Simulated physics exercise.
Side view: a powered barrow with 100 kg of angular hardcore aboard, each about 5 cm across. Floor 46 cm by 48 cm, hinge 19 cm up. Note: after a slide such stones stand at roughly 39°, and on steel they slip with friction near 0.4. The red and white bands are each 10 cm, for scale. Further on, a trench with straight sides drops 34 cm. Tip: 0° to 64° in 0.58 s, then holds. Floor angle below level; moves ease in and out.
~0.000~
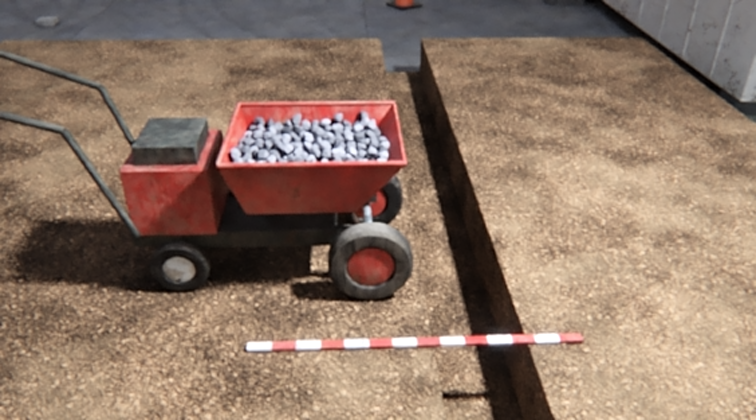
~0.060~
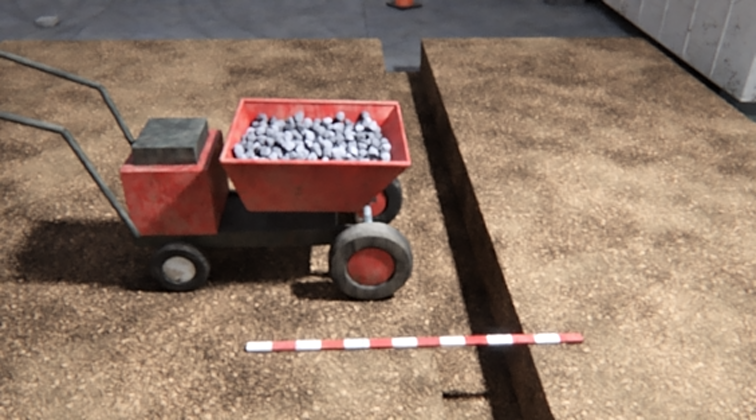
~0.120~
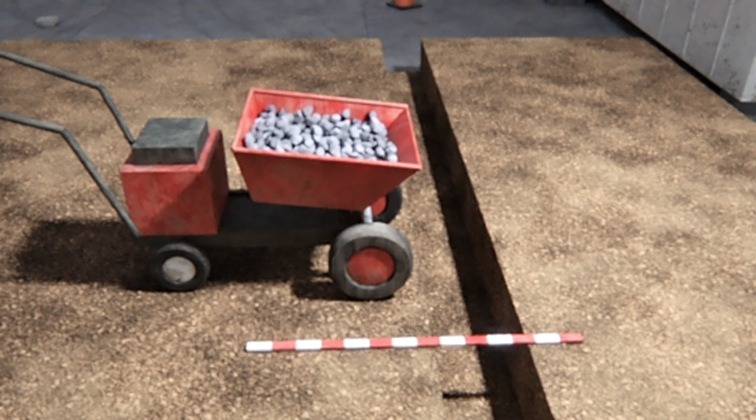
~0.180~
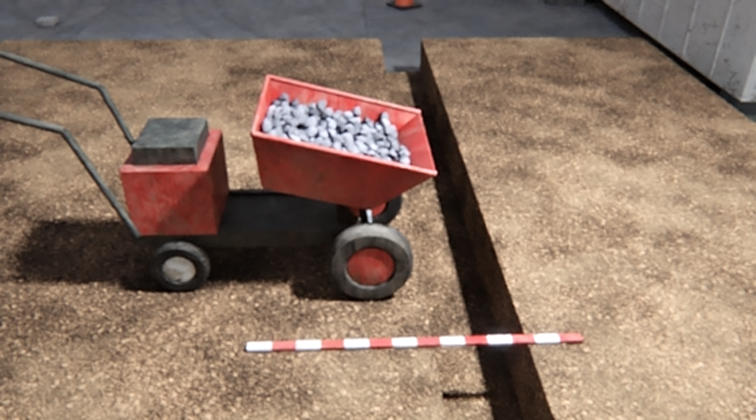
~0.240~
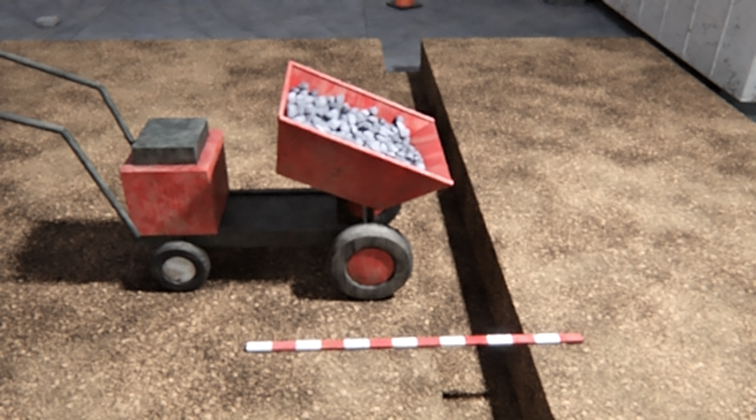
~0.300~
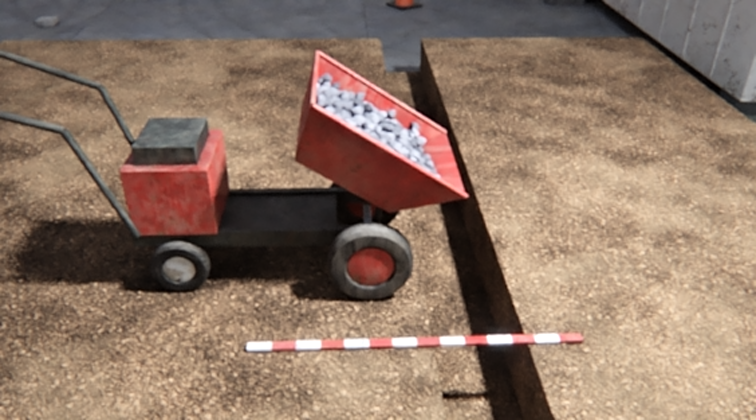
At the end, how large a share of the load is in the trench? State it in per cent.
A share of about 19 per cent.
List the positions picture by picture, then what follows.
In the first picture, the tray is at 0°, its lip at (405, 163); the top of the load is at (307, 134).
In the second picture, the tray is at 2°, its lip at (410, 164); the top of the load is at (297, 132); the stones move at 0.4 m/s on average.
In the third picture, lip at (421, 168), floor tilted 7°, highest stones at (294, 125); the stones move at 0.9 m/s on average.
In the fourth picture, lip at (436, 174), floor tilted 15°, highest stones at (288, 112); the stones move at 1.2 m/s on average.
In the fifth picture, the tray is at 24°, its lip at (452, 184); the top of the load is at (306, 101); the stones move at 1.4 m/s on average.
In the sixth picture, the tray is at 34°, its lip at (466, 197); the top of the load is at (321, 88); the stones move at 1.4 m/s on average.
After 0.4 s the floor is at 53°; 100 % in the tray; the foremost stones are at (460, 193).
After 0.7 s the floor is at 64°; 88 % in the tray, 5 % in the trench, 7 % past the trench; the foremost stones are at (533, 248).
After 1.0 s the floor is at 64°; 43 % in the tray, 8 % in the trench, 49 % past the trench; the foremost stones are at (632, 243).
After 3.0 s the floor is at 64°; 33 % in the tray, 19 % in the trench, 48 % past the trench; the foremost stones are at (702, 244).
